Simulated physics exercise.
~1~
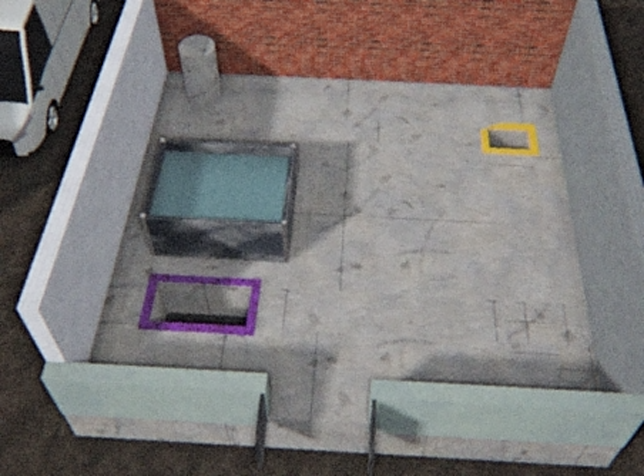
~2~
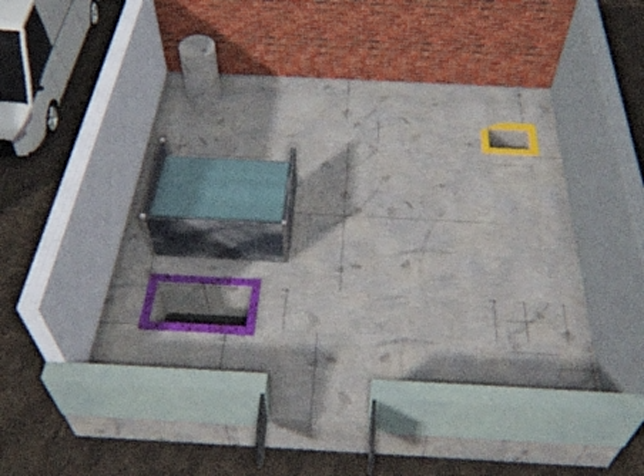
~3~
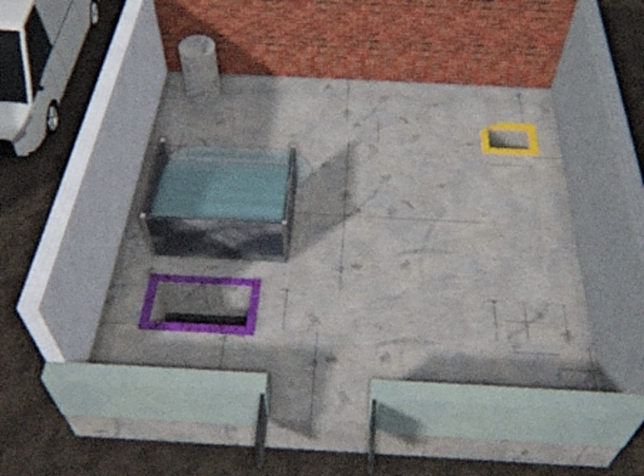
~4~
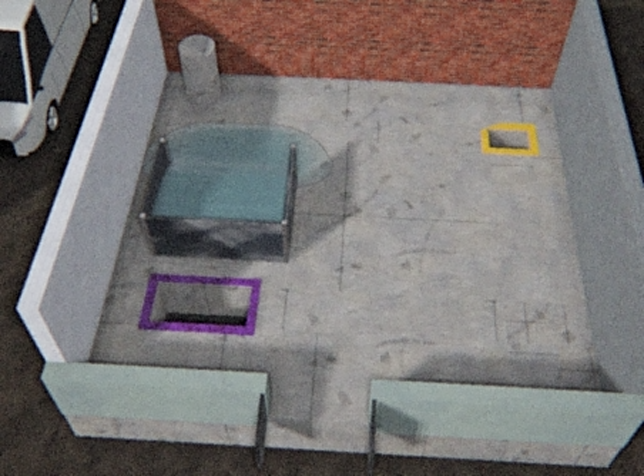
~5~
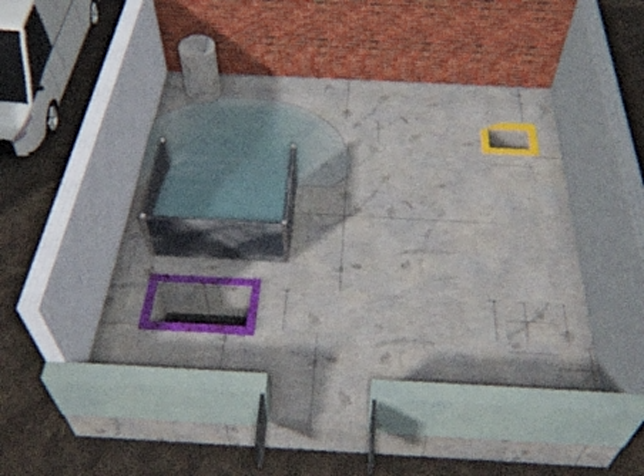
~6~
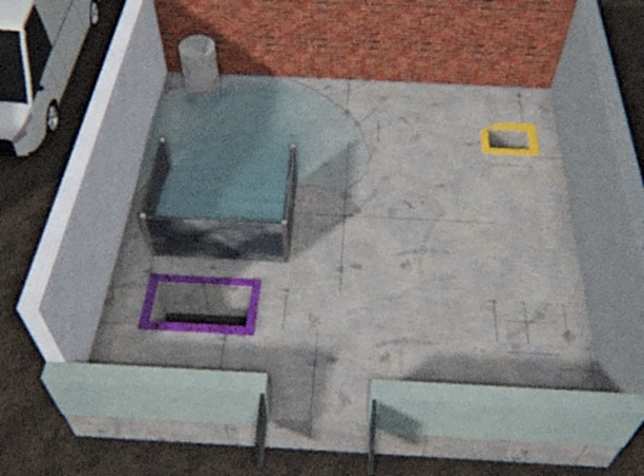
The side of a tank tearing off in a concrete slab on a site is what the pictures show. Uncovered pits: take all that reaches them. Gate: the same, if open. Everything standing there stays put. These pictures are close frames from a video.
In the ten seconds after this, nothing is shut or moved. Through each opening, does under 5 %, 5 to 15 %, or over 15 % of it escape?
Result: The gate lands in the bottom band - below five per cent; the yellow pit lands in the top band - past fifteen per cent; the purple pit lands in the bottom band - below five per cent.
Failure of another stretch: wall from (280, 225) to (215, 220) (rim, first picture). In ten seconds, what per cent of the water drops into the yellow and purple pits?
In percent: Yellow 2, purple 40.
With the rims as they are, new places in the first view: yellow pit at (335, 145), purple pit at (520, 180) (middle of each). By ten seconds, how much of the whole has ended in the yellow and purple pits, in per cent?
My answer: Yellow gets 20 percent, purple gets 20 percent.
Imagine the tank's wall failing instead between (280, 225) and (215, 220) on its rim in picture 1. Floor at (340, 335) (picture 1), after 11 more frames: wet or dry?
Submerged.
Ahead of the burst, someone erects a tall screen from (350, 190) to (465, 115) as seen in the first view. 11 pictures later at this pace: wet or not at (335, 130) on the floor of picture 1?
Soaked.
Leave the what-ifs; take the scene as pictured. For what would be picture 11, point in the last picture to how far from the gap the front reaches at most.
Roughly at (405, 85).
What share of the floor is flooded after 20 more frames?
I make it 45 per cent.
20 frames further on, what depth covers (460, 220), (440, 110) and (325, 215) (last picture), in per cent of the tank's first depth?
Estimate: 0, 10, 0 %.
A moment on, water covers 25 % of the floor; the gate 0 %, the yellow pit 0 %, the purple pit 0 %.
Next, water covers 30 % of the floor; the gate 0 %, the yellow pit 0 %, the purple pit 0 %.
Then, water covers 45 % of the floor; the gate 0 %, the yellow pit 4 %, the purple pit 0 %.
Later, water covers 75 % of the floor; the gate 0 %, the yellow pit 13 %, the purple pit 0 %.
In the end, water covers 90 % of the floor; the gate 2 %, the yellow pit 22 %, the purple pit 0 %.
